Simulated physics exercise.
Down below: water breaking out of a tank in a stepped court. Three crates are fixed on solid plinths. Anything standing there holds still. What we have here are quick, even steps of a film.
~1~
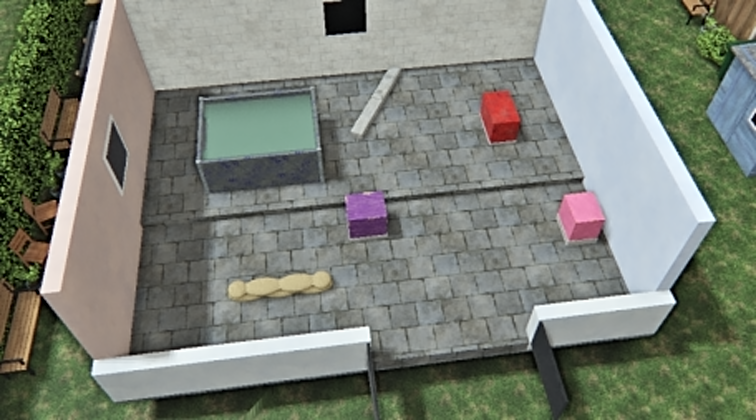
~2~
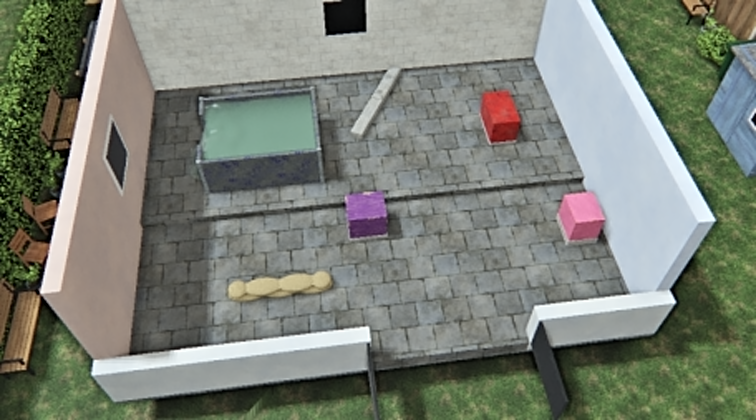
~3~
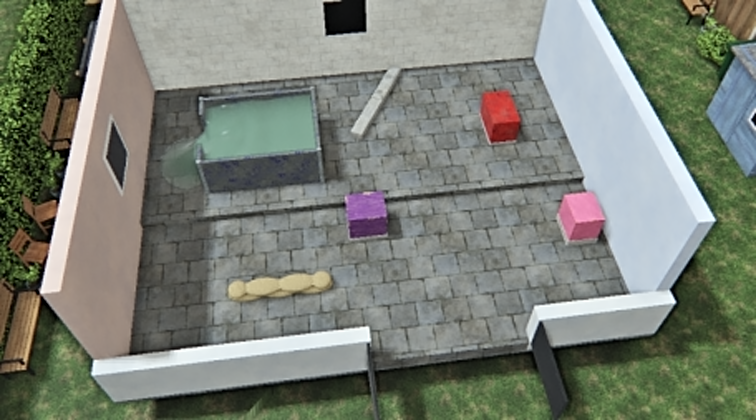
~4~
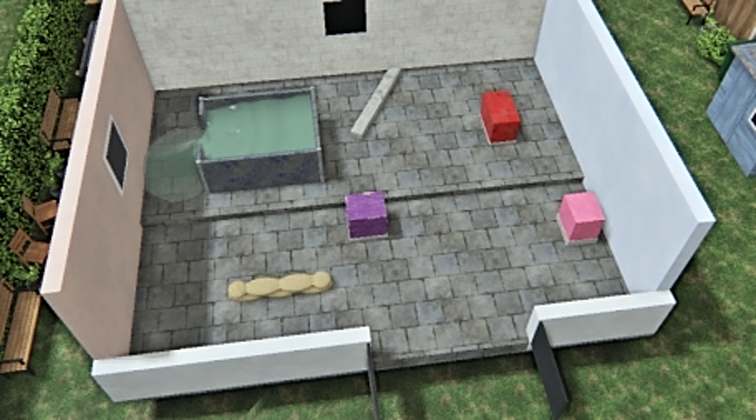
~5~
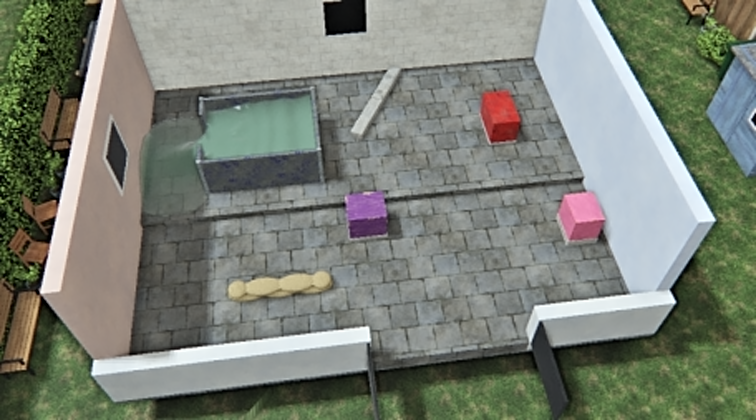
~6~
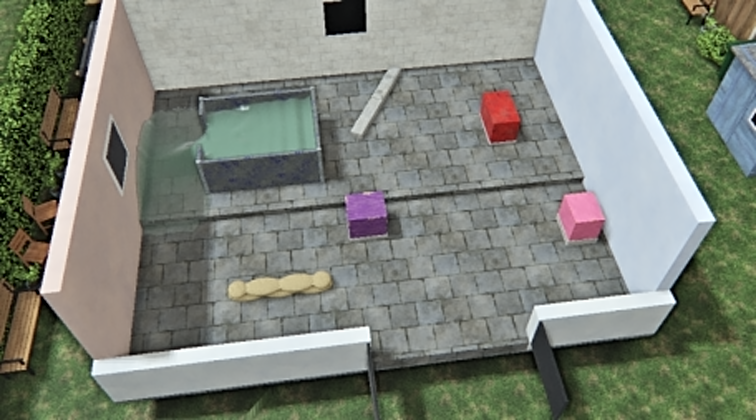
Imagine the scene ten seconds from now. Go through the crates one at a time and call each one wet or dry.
The red crate is dry. The purple crate is wet. The pink crate is dry.
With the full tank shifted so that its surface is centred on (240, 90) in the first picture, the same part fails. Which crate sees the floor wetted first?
Answer: The purple one.
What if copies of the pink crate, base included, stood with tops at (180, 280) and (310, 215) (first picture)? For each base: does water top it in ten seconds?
So, the first one gets caught, and the next one stays clear of it.
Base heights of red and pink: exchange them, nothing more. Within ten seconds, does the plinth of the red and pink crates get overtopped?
Red crate: Untouched; pink crate: Flooded.
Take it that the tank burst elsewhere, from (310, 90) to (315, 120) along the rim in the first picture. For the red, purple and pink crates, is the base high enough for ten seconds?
In that case the red crate is flooded, the purple crate is never flooded and the pink crate is flooded.
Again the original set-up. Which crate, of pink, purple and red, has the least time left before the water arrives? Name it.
My answer: The one in purple.
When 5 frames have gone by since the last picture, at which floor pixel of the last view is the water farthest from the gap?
Pixel estimate: (132, 337).
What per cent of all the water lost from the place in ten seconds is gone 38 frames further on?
Close to 15 out of every hundred.
A moment on, water covers 10 % of the floor; the red crate not reached, the purple crate not reached, the pink crate not reached.
Next, water covers 20 % of the floor; the red crate not reached, the purple crate not reached, the pink crate not reached.
Then, water covers 35 % of the floor; the red crate not reached, the purple crate not reached, the pink crate not reached.
Later, water covers 65 % of the floor; the red crate not reached, the purple crate water round its plinth, the pink crate not reached.
In the end, water covers 75 % of the floor; the red crate stayed above the water, the purple crate was topped, the pink crate stayed above the water.
